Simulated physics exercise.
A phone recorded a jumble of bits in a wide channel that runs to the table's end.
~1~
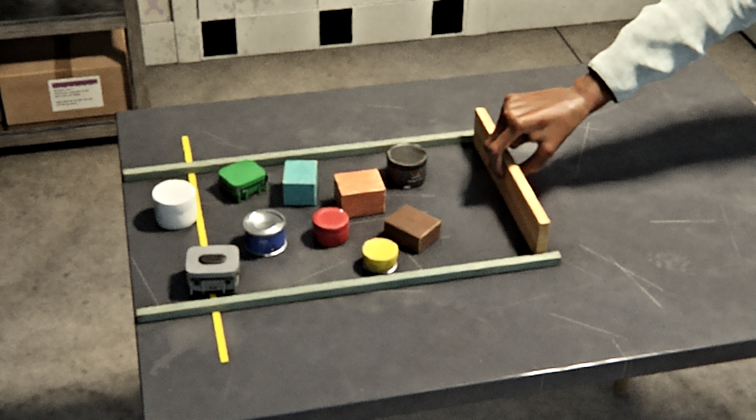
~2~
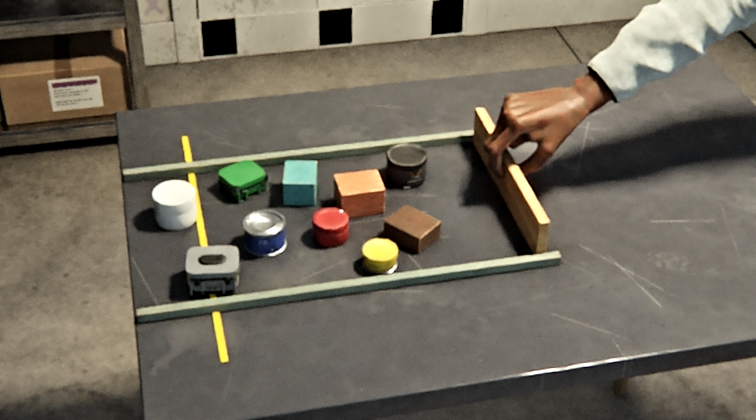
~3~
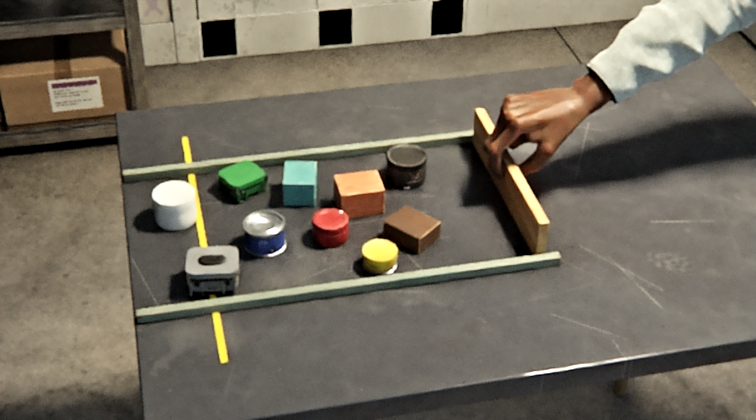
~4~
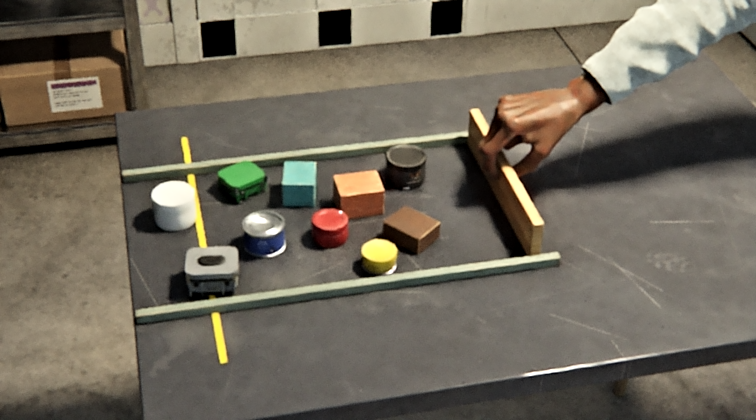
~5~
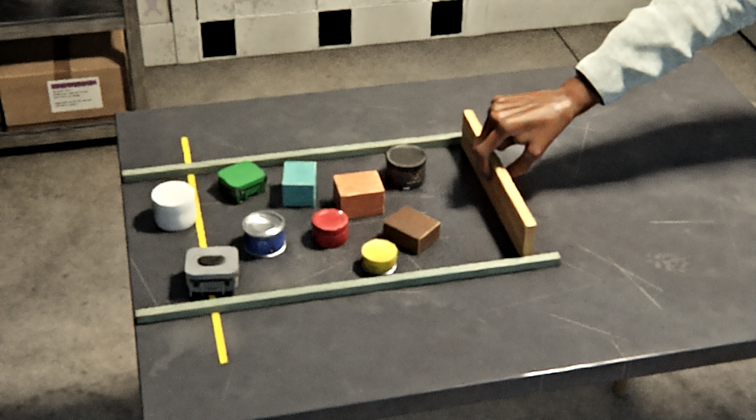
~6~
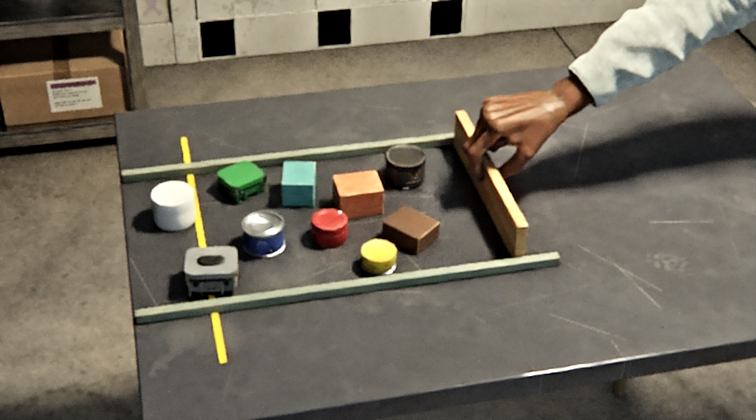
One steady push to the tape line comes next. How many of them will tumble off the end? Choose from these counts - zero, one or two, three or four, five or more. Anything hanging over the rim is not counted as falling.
Count: Three or four.
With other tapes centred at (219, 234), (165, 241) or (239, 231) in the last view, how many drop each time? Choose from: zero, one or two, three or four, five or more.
Taking the places one by one, it comes to one or two; five or more; zero.
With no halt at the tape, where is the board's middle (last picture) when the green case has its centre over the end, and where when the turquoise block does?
The middle is at (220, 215) when it's the green case, and at (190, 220) when it's the turquoise block.
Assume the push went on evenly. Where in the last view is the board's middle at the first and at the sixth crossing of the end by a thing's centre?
Roughly (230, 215) and then roughly (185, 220).
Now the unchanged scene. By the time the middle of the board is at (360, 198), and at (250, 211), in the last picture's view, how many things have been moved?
By the first moment it's 6, by the second it's 10.
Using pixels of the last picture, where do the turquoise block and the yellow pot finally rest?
Roughly (134, 204); the other one roughly (192, 285).
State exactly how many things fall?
I count 3 in all.
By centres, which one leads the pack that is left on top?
Turquoise block.
Soon after, none off yet; white lid at rest near (174, 206); grey case at rest near (212, 271); green case at rest near (241, 182).
Then, none off yet; white lid at rest near (174, 206); grey case at rest near (212, 271); green case moved about its own width near (190, 181).
At rest, the number that fall off is three or four; fallen, blue tin, green case and white lid.
